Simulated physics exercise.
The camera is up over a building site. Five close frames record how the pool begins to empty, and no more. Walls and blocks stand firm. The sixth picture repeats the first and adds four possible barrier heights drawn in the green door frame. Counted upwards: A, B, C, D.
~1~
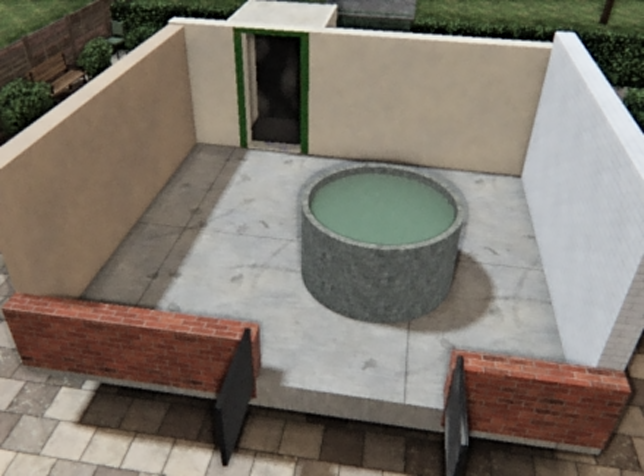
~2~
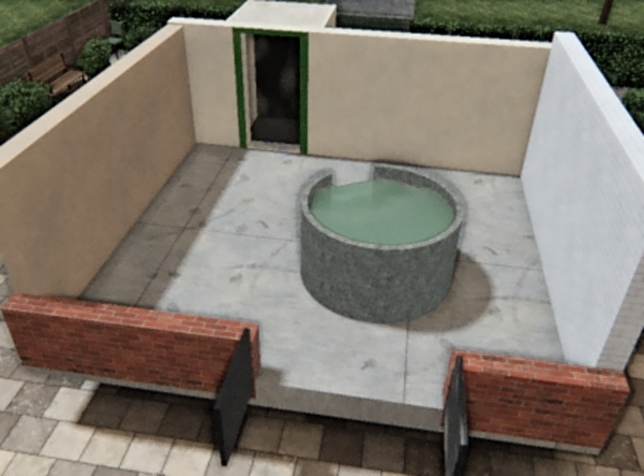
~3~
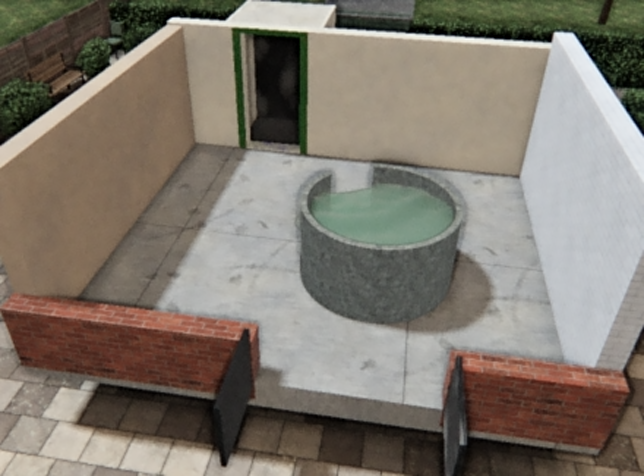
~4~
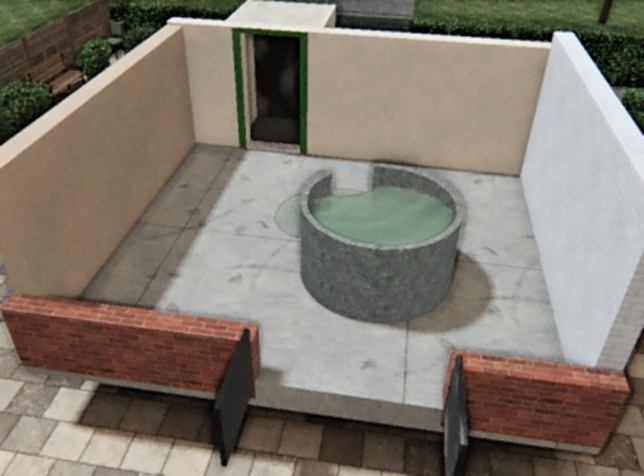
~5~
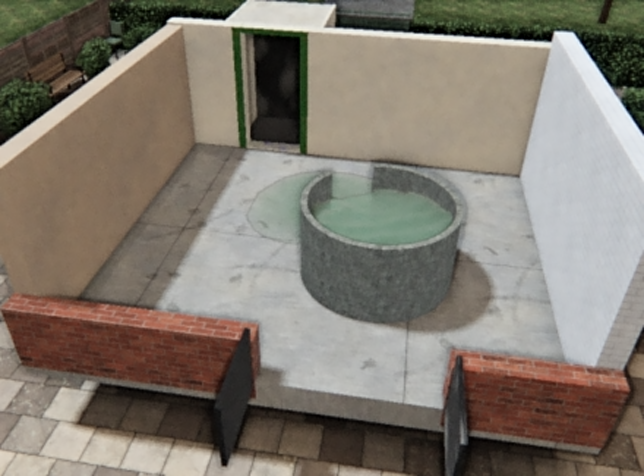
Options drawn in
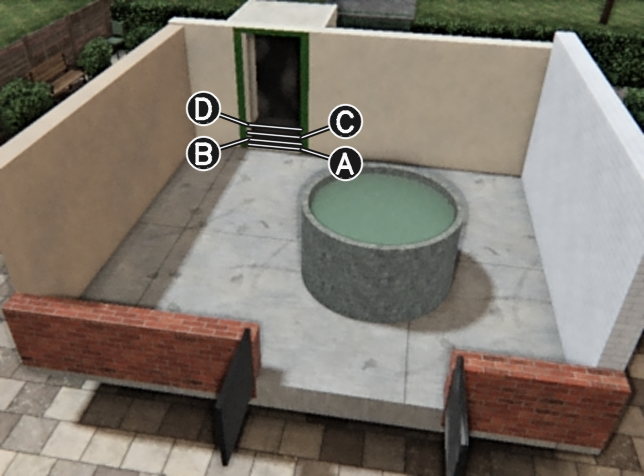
At first, a round grey tank full of still green water stands in a walled yard with a green-framed doorway behind and an open gate in front. A gap opens in the tank's back wall, the water inside lowers a little, and a shallow pool spreads across the floor behind and left.
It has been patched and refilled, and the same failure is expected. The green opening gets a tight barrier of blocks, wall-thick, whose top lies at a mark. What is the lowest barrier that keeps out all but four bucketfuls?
Mark C.
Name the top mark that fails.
B.
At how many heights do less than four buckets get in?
Two of the four.
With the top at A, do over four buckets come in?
Yes.
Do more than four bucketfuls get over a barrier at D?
No, that is safe.
In white, A at (274, 146); B at (274, 141); C at (274, 135); D at (274, 127); from the bottom up A, B, C, D.
Choosing A, dozens of bucketfuls pour in.
Choosing B, about 7 bucketfuls get in.
Choosing C, a splash gets over, under a bucket.
Choosing D, nothing gets over.
